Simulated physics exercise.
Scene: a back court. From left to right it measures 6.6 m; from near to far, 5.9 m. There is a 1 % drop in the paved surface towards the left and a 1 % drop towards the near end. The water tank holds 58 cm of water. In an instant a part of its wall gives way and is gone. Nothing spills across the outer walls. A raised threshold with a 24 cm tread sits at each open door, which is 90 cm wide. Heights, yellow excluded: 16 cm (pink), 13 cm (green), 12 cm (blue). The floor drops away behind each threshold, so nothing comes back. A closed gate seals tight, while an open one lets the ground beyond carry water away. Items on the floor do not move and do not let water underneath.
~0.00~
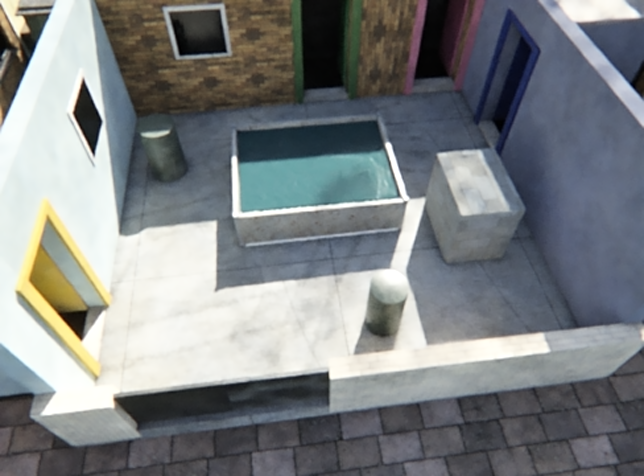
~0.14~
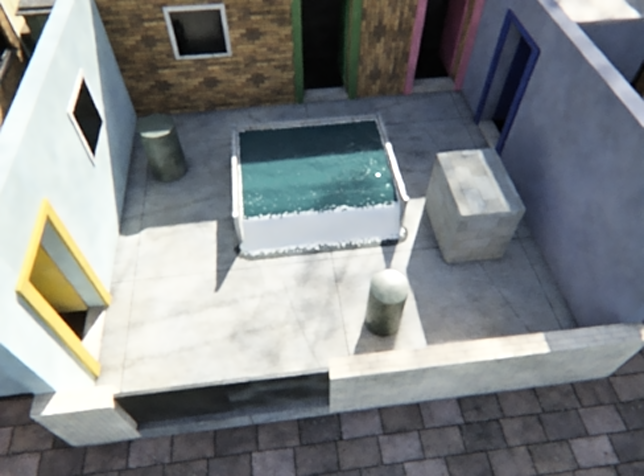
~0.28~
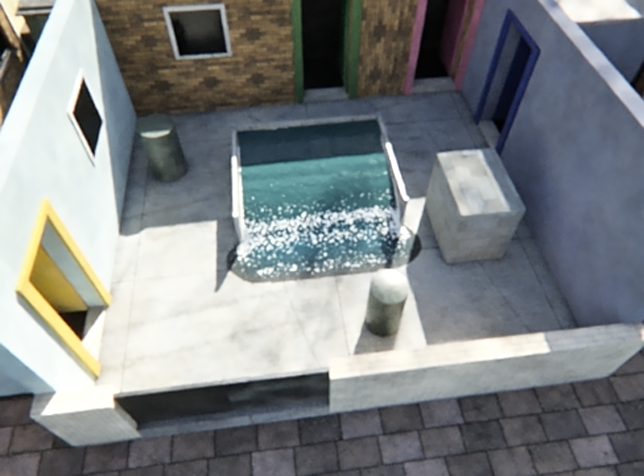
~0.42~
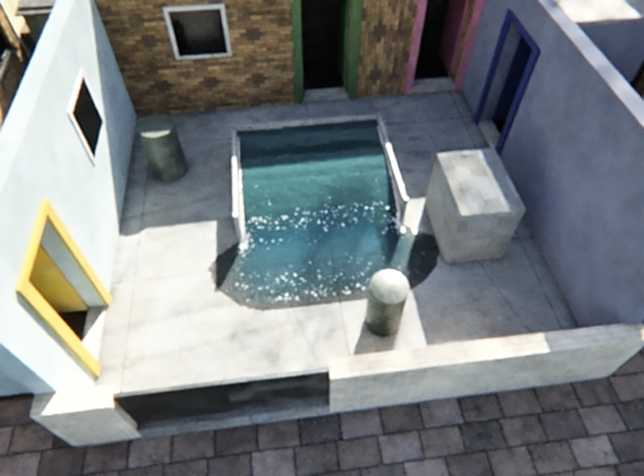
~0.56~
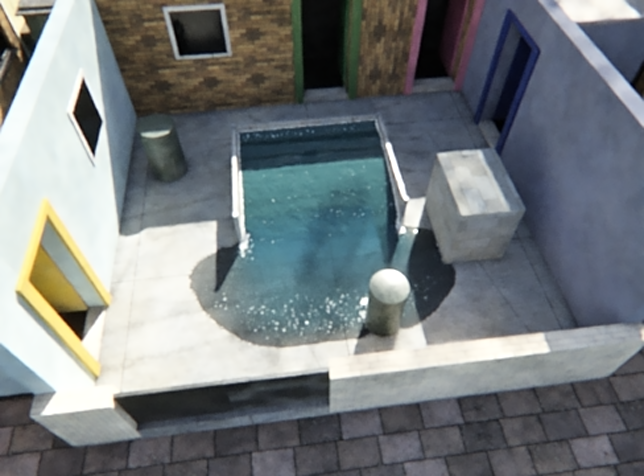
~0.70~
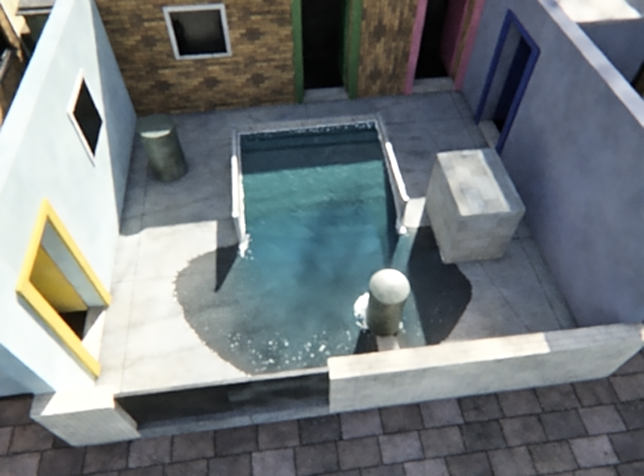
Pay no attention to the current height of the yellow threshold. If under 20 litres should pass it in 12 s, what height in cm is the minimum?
The minimum is around 22 cm.
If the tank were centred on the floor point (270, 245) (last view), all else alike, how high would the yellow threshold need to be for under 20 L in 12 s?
A minimum of about 25 cm.
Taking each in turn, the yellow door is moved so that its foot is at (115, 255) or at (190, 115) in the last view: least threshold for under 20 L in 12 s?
First place around 9.0 cm, second around 10.0 cm.
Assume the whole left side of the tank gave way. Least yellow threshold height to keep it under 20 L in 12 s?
I'd say close to 15 cm.
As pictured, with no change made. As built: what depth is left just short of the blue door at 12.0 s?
It works out to about 3.5 centimetres deep.
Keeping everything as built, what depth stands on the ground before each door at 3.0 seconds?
In cm: Yellow 21, pink 0, green 0, blue 0.
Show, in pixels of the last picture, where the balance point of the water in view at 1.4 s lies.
About (321, 247).
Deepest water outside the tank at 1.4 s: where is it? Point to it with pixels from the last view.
Check close to (317, 374).
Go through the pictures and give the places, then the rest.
In the first frame, the water tank at (314, 164) is whole and still, 58 cm deep; the yellow door at (73, 297) is dry.
In the second frame, the front is at (248, 255), 0.3 m from the gap at (322, 227); 0.6 m2 of floor is wet, 58 cm left at the back.
In the third frame, the front is at (253, 278), 0.7 m from the gap at (322, 228); 1.8 m2 of floor is wet, 58 cm left at the back.
In the fourth frame, water pours out at (322, 228) and has run 1.2 m, to (263, 304); about 10 cm deep outside, 58 cm at the back.
In the fifth frame, the front is at (278, 341), 1.8 m from the gap at (322, 228); 5.4 m2 of floor is wet, 54 cm left at the back.
In the sixth frame, the gap is at (322, 229), the front 2.3 m out at a hidden place; the back of the water tank holds 48 cm; 1.3 m in a straight line remain to the yellow door at (73, 297).
After 1.4 s water covers 35 % of the floor, deepest (44 cm) near (317, 374); it has not reached the yellow door.
After 3.0 s water covers 45 % of the floor, deepest (43 cm) near (90, 417); 21 cm at the yellow door, 43 litres in over its 5 cm threshold.
After 12.0 s water covers 95 % of the floor, deepest (14 cm) near (137, 121); 11 cm at the yellow door, 398 litres in over its 5 cm threshold.
At the yellow door as built, the water arrived by 2.0 s and peaked near 21 cm at 3.0 s.
With a threshold of 20 cm, 31 litres would have come in within the 12 s; with 26.5 cm, 7 litres. So under 20 litres takes about 22 cm.
